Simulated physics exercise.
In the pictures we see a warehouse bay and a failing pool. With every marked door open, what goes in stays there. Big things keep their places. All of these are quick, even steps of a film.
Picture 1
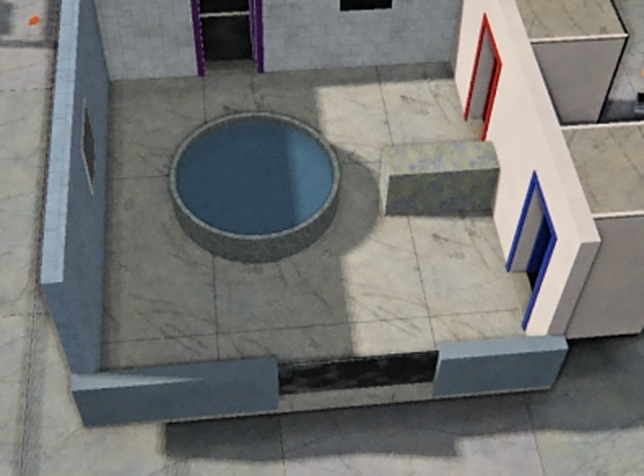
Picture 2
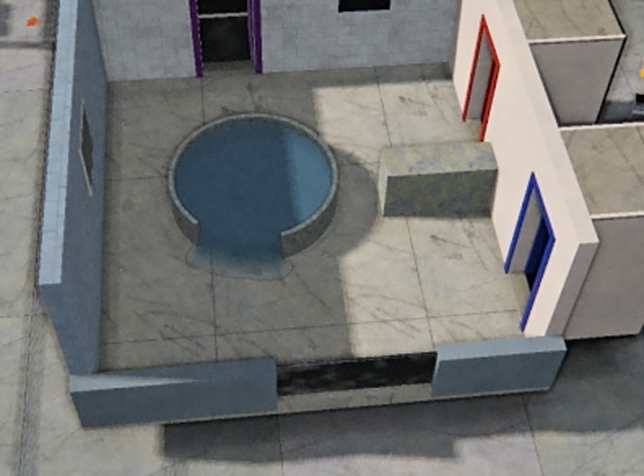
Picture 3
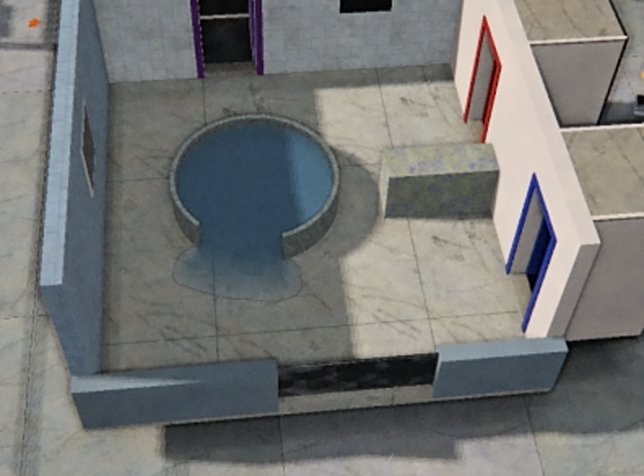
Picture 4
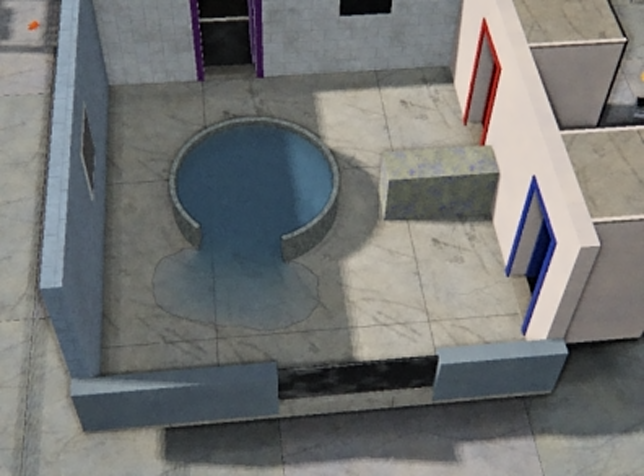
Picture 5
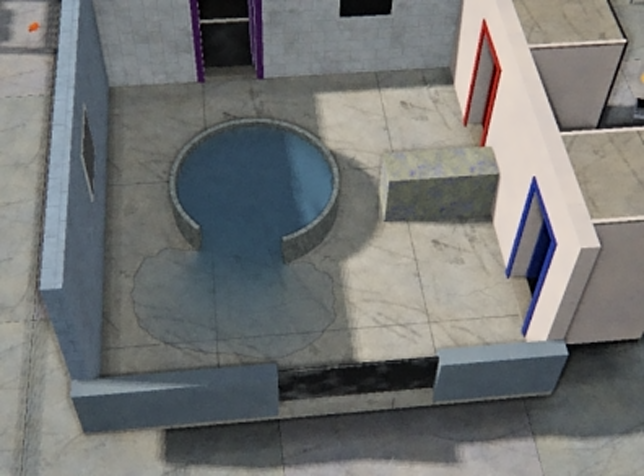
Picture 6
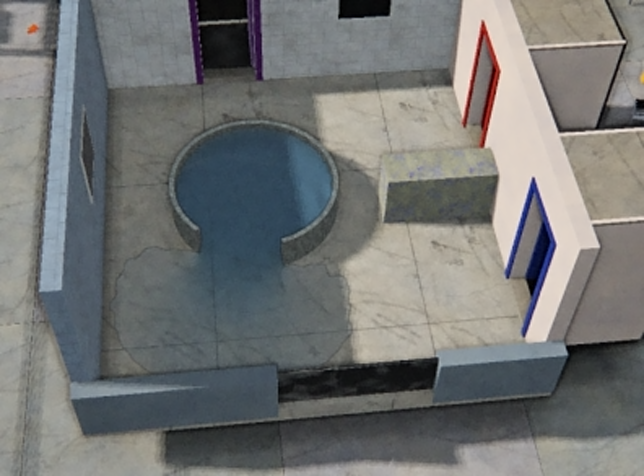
Water pours through a gap that opens in the front wall of a round grey pool, in a pale-floored bay seen from high above. Blue-grey walls stand at left and front, a mottled block sits right of the pool, and red and blue doorways line the right wall beneath a steady view. The puddle spreads forward and sideways across the tiles, its thin edge widening toward the low front wall.
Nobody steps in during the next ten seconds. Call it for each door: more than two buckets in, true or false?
Purple door false, blue door true, red door false.
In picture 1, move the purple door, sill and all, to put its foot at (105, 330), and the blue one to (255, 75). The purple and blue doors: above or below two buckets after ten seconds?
First the purple door, which crosses the line, then the blue door, which stays on the safe side.
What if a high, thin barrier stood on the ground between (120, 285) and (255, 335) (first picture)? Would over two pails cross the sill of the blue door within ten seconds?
Result - the blue door tops the threshold.
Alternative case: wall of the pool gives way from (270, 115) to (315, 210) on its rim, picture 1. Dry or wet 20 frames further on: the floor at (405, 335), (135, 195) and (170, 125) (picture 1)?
Submerged, bone-dry, bone-dry.
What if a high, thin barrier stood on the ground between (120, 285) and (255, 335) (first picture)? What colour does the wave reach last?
My answer: The one in red.
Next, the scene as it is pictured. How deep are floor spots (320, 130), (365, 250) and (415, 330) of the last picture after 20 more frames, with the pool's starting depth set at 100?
The three come to some 0, 0 and 8 per cent respectively.
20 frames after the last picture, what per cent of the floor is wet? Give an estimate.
Roughly 40 %.
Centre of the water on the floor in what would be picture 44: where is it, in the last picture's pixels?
I'd point to (257, 262).
A moment on, water covers 25 % of the floor; the purple door not reached, the blue door not reached, the red door not reached.
Next, water covers 25 % of the floor; the purple door not reached, the blue door not reached, the red door not reached.
Then, water covers 40 % of the floor; the purple door not reached, the blue door under two buckets in, the red door not reached.
Later, water covers 65 % of the floor; the purple door wet at the sill, nothing in, the blue door over two buckets in, the red door wet at the sill, nothing in.
In the end, water covers 95 % of the floor; the purple door wet at the sill, nothing in, the blue door far over two buckets in, the red door wet at the sill, nothing in.
